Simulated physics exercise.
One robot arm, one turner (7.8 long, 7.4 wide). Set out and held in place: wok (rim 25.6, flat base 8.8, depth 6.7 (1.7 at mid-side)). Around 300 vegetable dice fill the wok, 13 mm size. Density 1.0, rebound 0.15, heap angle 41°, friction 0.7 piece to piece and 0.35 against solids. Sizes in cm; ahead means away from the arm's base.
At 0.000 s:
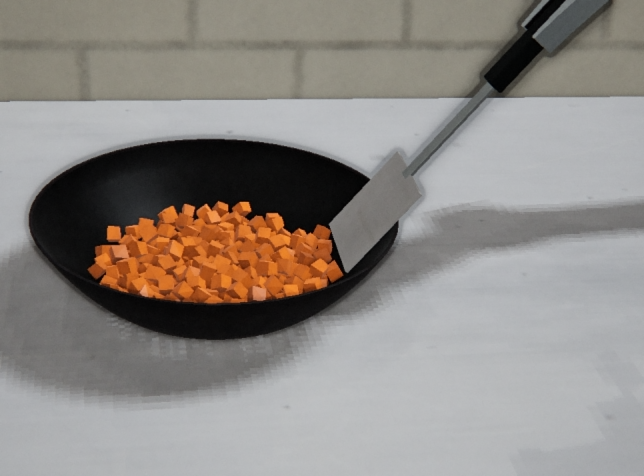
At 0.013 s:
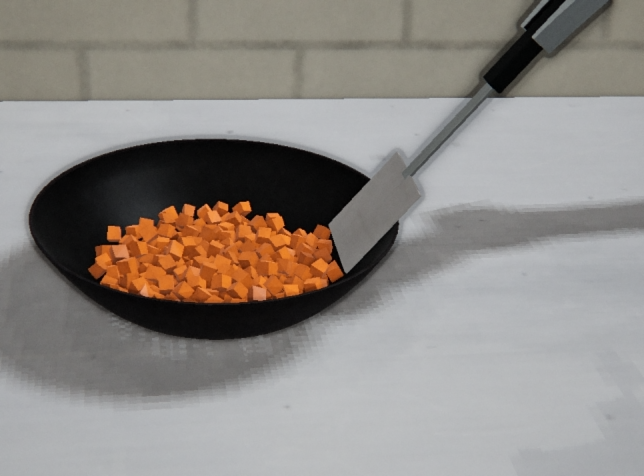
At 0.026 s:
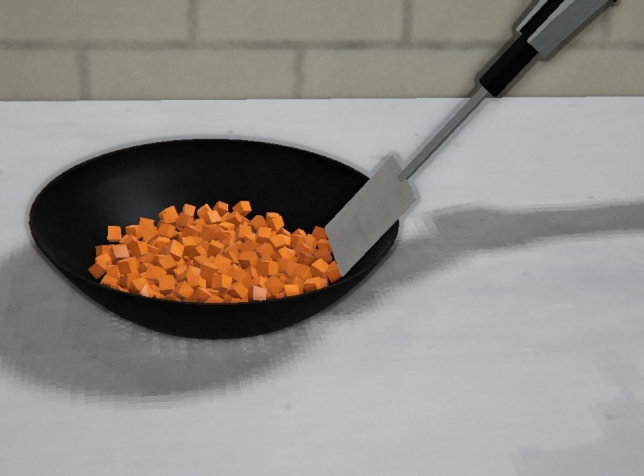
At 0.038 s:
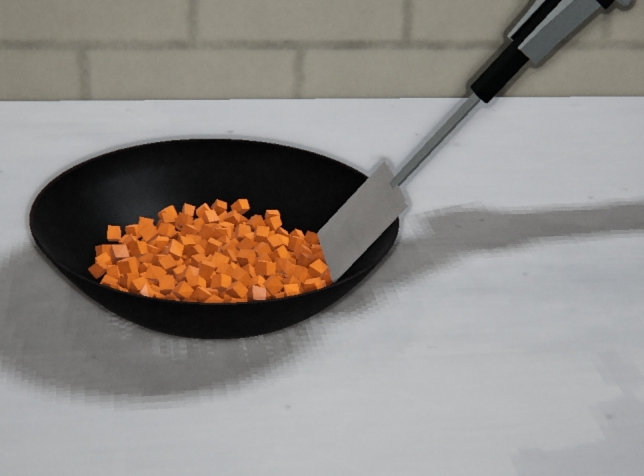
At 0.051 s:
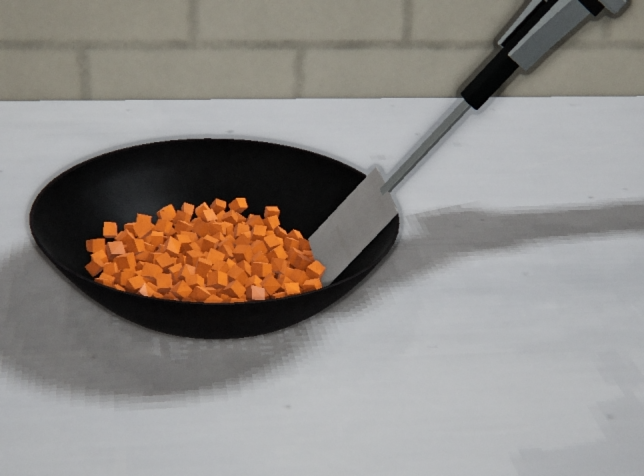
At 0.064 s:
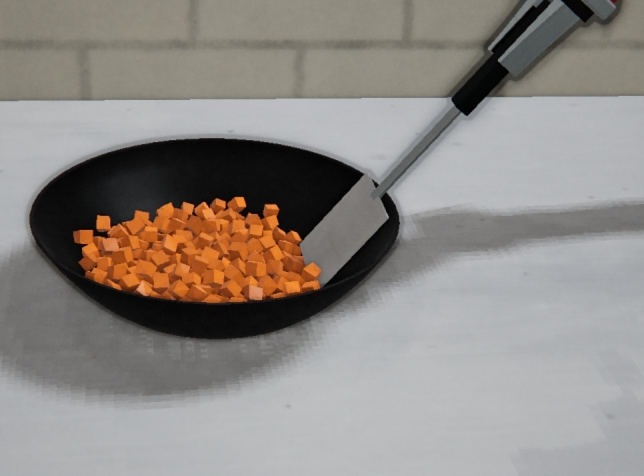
At the start, a turner rests its blade at the right side of a black wok filled with small orange cubes, barely moving. The robot arm then slides the turner down and to the left into the wok, and the blade nudges the heap of cubes slightly leftward.
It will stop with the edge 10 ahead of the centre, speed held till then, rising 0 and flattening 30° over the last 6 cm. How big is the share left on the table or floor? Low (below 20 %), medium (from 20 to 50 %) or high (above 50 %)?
A medium share, from 20 to 50 %, ends on the table or floor.
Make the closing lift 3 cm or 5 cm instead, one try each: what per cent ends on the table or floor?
About 45 and 40 per cent.
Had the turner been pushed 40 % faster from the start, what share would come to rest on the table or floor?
It would be near 45 per cent.
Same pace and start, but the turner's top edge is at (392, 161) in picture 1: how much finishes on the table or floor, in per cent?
About 40 per cent.
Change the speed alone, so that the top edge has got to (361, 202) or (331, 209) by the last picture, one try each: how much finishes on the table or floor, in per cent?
About 50 and 65 per cent.
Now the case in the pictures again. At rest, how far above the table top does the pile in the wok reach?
Roughly 8.5 cm.
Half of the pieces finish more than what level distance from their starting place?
Roughly 11 cm.
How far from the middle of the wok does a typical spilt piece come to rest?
Roughly 20 cm.
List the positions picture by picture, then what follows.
In the first frame, the turner top edge at (410, 172), sloping 51°; upper third of the load around (212, 262), from x 100 to 335, top at y 210; 297 in the wok.
In the second frame, the turner top edge at (409, 173), sloping 51°; upper third of the load around (213, 262), from x 100 to 335, top at y 210.
In the third frame, the turner top edge at (405, 176), sloping 51°; upper third of the load around (213, 262), from x 100 to 335, top at y 210.
In the fourth frame, the turner top edge at (396, 182), sloping 51°; upper third of the load around (210, 262), from x 100 to 325, top at y 205.
In the fifth frame, the turner top edge at (387, 188), sloping 51°; upper third of the load around (204, 260), from x 95 to 315, top at y 205.
In the sixth frame, the turner top edge at (378, 194), sloping 51°; upper third of the load around (195, 257), from x 85 to 315, top at y 205; 297 in the wok.
After 0.18 s, sloping 51°, highest piece 9 above the table; 296 in the wok, 1 on the blade or in flight.
After 0.31 s, sloping 42°, highest piece 10 above the table; 277 in the wok, 20 on the blade or in flight.
After 0.57 s, sloping 21°, highest piece 8 above the table; 186 in the wok, 107 on the table or floor, 4 on the blade or in flight.
After 1.62 s, sloping 21°, highest piece 8 above the table; 186 in the wok, 111 on the table or floor.
In the end, 186 in the wok, 111 on the table or floor. That is 37 % on the table or floor.
